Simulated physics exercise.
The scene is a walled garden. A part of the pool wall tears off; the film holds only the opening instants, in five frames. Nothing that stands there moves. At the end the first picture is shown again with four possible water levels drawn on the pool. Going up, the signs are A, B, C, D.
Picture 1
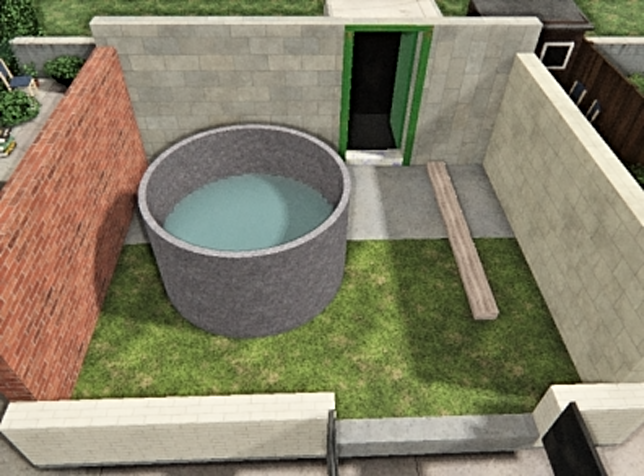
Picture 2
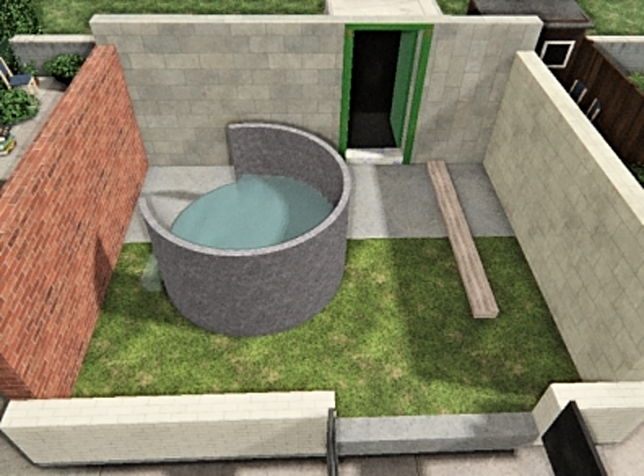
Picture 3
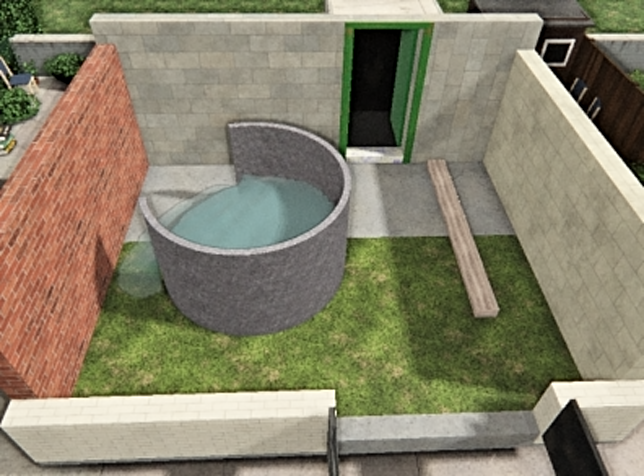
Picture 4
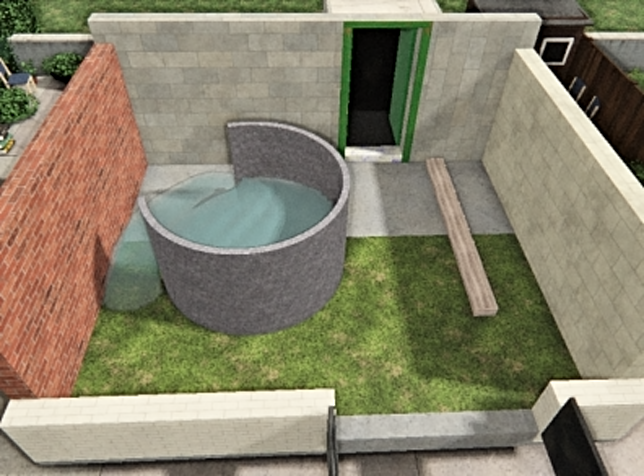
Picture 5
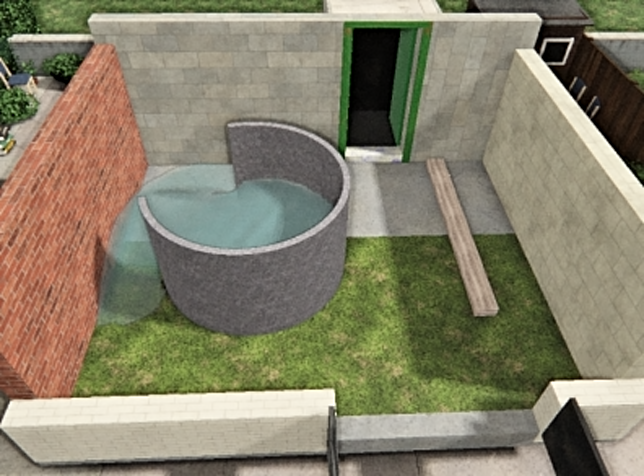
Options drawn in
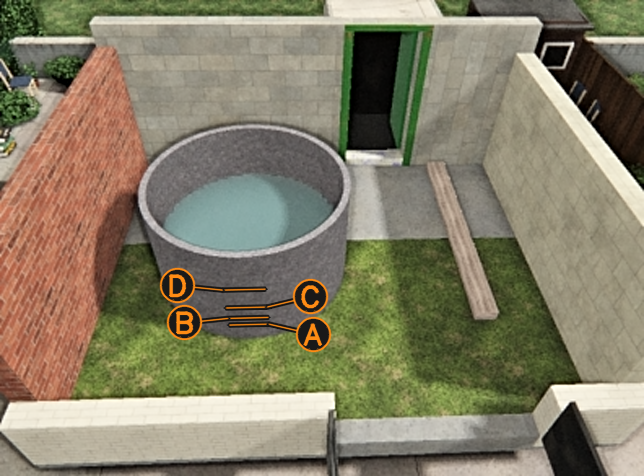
A round grey stone pool in a walled garden lost the back left part of its wall, and water poured out through the gap, spreading over the ground beside the red brick wall.
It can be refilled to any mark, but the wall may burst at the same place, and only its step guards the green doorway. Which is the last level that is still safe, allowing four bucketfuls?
D.
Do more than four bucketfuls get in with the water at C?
No, that is safe.
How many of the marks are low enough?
All of the four.
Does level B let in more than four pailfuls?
No, that is safe.
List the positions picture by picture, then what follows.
Water in the pool at rest, its middle at (252, 227); foot of the green doorway at (374, 165); open gate at (445, 386).
Water covers 3 % of the ground and shows as far out as (150, 284).
Water covers 7 % of the ground and shows as far out as (138, 291).
Water covers 12 % of the ground and shows as far out as (118, 303).
Water covers 16 % of the ground and shows as far out as (98, 316).
On the marked copy, A at (249, 324); B at (248, 317); C at (246, 307); D at (244, 289); from the bottom up A, B, C, D.
For level A, nothing gets over.
For level B, nothing gets over.
For level C, nothing gets over.
For level D, a bucket or two gets in.
